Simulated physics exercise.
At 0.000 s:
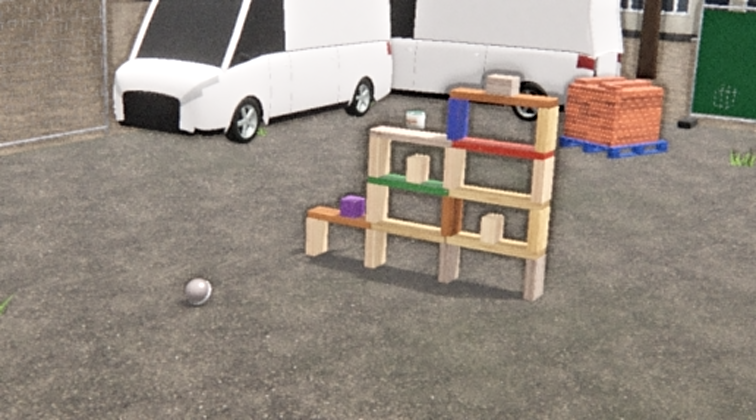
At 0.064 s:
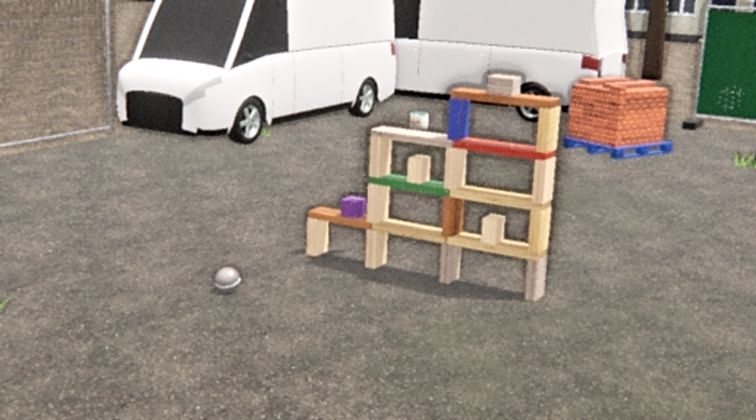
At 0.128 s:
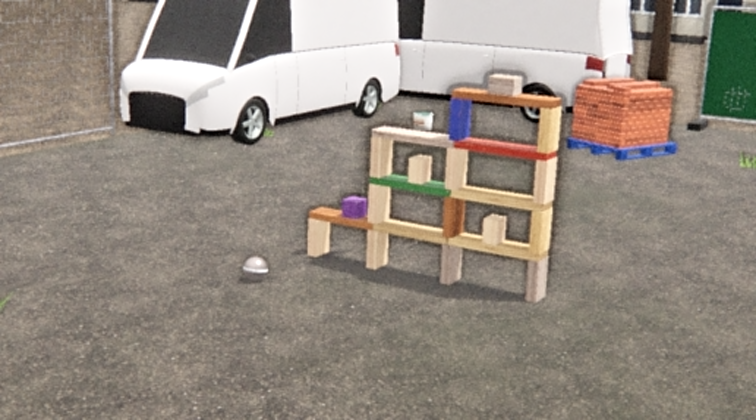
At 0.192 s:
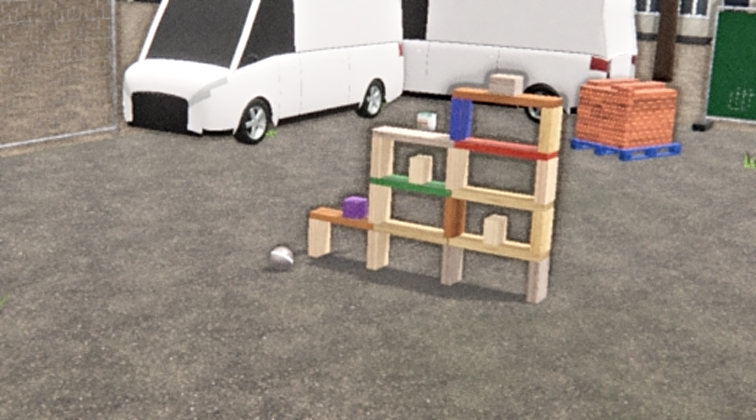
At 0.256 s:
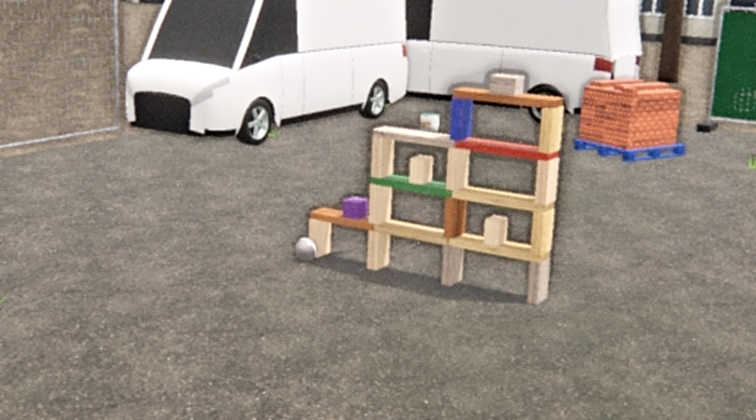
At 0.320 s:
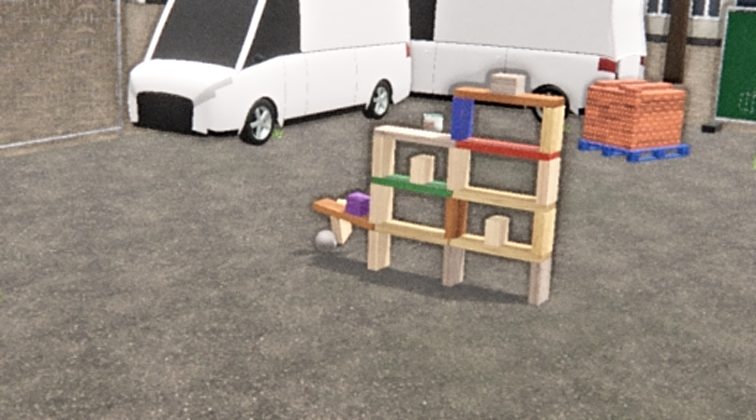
In a paved yard with white vans parked behind, a steel ball rolled from the left toward a stacked wooden frame and struck its lowest left post, knocking it askew and tilting the plank and purple block above.
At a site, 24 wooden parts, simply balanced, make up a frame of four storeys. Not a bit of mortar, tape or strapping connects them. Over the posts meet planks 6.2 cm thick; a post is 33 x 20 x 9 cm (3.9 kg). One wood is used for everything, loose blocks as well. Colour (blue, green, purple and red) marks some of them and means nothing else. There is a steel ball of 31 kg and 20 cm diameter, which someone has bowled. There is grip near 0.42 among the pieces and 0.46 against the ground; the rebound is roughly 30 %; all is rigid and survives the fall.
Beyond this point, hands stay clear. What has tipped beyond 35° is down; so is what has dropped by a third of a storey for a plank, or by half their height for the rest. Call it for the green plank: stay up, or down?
Not down.
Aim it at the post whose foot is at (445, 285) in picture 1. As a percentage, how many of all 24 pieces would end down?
Under that change the share is 100 in a hundred.
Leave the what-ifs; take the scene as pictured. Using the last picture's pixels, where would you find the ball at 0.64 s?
Look close to (406, 212).
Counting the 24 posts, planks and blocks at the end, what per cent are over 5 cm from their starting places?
Shifted share: 10 %.
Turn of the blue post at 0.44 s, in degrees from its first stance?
About 0°.
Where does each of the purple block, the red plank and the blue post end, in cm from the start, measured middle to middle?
So purple shifts 70 cm, red shifts 0 cm and blue shifts 0 cm.
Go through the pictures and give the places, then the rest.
In the first picture (each place is the centre of the face we see best; the camera moves round a little), ball (198, 292) 1.47 m from contact, 5.6 m/s; green plank (407, 186); blue post (453, 120); red plank (497, 150); all as stacked.
The second picture shows ball (228, 280) 1.11 m from contact, 5.6 m/s; green plank (408, 186).
The third picture shows ball (256, 269) 75 cm from contact, 5.6 m/s; green plank (408, 187).
The fourth picture shows ball (282, 259) 38 cm from contact, 5.6 m/s; green plank (409, 187).
The fifth picture shows ball (306, 249) after contact, 5.6 m/s; green plank (410, 187).
The sixth picture shows ball (326, 241) after contact, 4.4 m/s; green plank (410, 187); purple block (353, 206) tilted 8°; blue post (456, 119); steepest lean 20°, the post at (345, 222); 3 have shifted.
By 0.44 s, ball still moving; 1 of the 24 pieces down; green plank unmoved; purple block tilted 13°.
By 0.64 s, ball still moving; 3 of the 24 pieces down; green plank unmoved; purple block tilted 41°, 10 cm lower.
By 0.96 s, ball still moving; 3 of the 24 pieces down; green plank unmoved; purple block tilted 44°, 34 cm lower.
By 1.38 s, ball still moving; 3 of the 24 pieces down; green plank unmoved; purple block on its side.
When it is over (2.0 s), ball rolling away; 3 of the 24 pieces down; green plank unmoved; purple block on its side; blue post unmoved. In pixels of the last frame, middles, green plank near (416, 185), purple block near (330, 234).
